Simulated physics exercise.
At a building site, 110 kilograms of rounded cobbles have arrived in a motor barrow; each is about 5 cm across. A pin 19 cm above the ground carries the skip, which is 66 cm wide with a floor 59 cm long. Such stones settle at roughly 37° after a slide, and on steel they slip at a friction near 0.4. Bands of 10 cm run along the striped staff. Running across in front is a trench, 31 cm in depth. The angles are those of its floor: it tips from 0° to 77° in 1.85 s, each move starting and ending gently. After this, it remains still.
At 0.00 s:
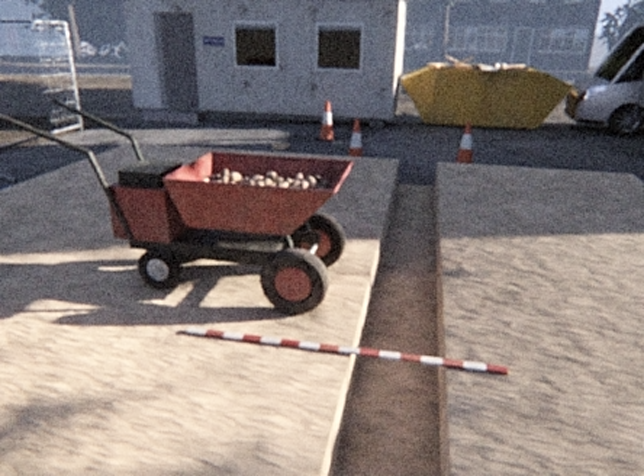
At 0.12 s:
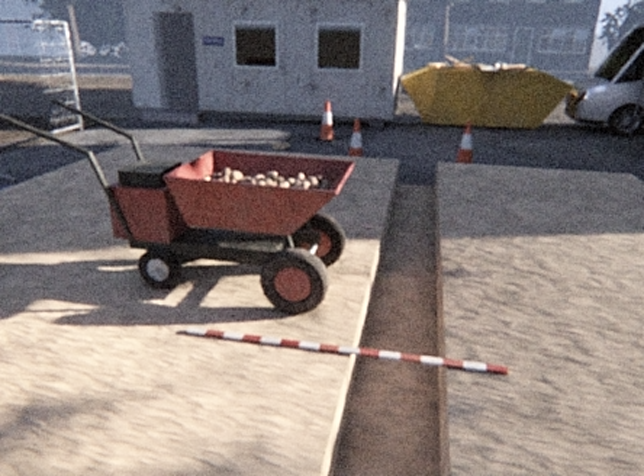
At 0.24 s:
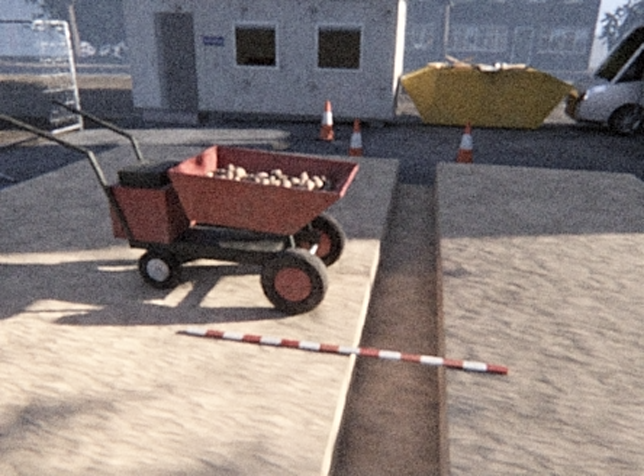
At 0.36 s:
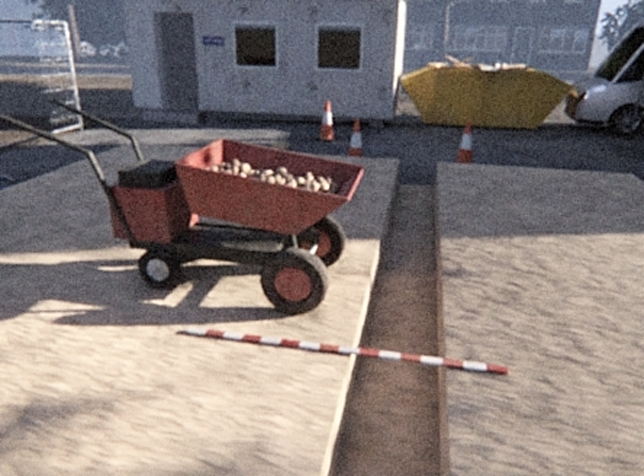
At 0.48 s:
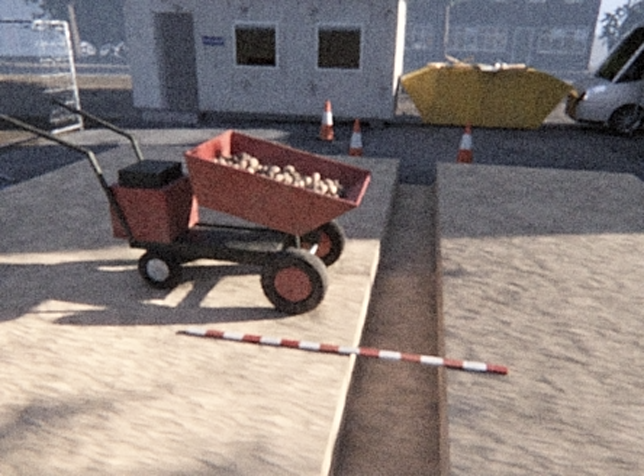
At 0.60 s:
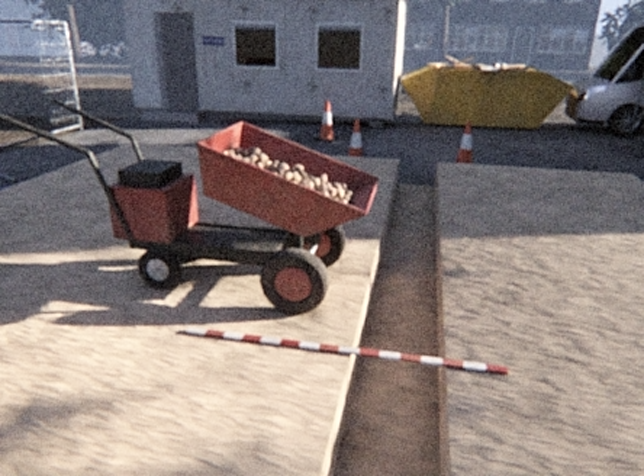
Building site, a small red dumper standing beside a trench, its skip of pale stones slowly tilting forward to the right.
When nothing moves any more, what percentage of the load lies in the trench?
85 %.
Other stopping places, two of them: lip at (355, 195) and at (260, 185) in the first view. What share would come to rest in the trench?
55 %, then 70 %.
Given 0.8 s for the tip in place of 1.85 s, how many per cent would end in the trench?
It would be near 70 per cent.
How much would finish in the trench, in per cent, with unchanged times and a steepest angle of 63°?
About 80 per cent would end up in the trench.
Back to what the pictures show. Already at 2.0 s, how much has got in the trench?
Some 70 per cent.
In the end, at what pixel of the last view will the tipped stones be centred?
Their middle lands near (418, 336).
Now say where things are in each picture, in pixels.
The skip is at 0°, its lip at (335, 193); the top of the load is at (272, 179), in the first picture.
The skip is at 1°, its lip at (336, 193); the top of the load is at (273, 179); the stones move at 0.1 m/s on average, in the second picture.
The skip is at 4°, its lip at (341, 196); the top of the load is at (257, 175); the stones move at 0.2 m/s on average, in the third picture.
Lip at (348, 200), floor tilted 8°, highest stones at (237, 169); the stones move at 0.3 m/s on average, in the fourth picture.
Lip at (357, 206), floor tilted 13°, highest stones at (237, 161); the stones move at 0.4 m/s on average, in the fifth picture.
Lip at (366, 214), floor tilted 19°, highest stones at (247, 154); the stones move at 0.5 m/s on average, in the sixth picture.
After 1.4 s the floor is at 65°; 98 % in the skip, 2 % in the trench; the foremost stones are at (419, 265).
After 2.0 s the floor is at 77°; 17 % in the skip, 69 % in the trench, 14 % past the trench; the foremost stones are at (519, 303).
After 2.3 s the floor is at 77°; 1 % in the skip, 84 % in the trench, 15 % past the trench; the foremost stones are at (557, 318).
After 4.2 s the floor is at 77°; 0 % in the skip, 85 % in the trench, 15 % past the trench; the foremost stones are at (562, 320).
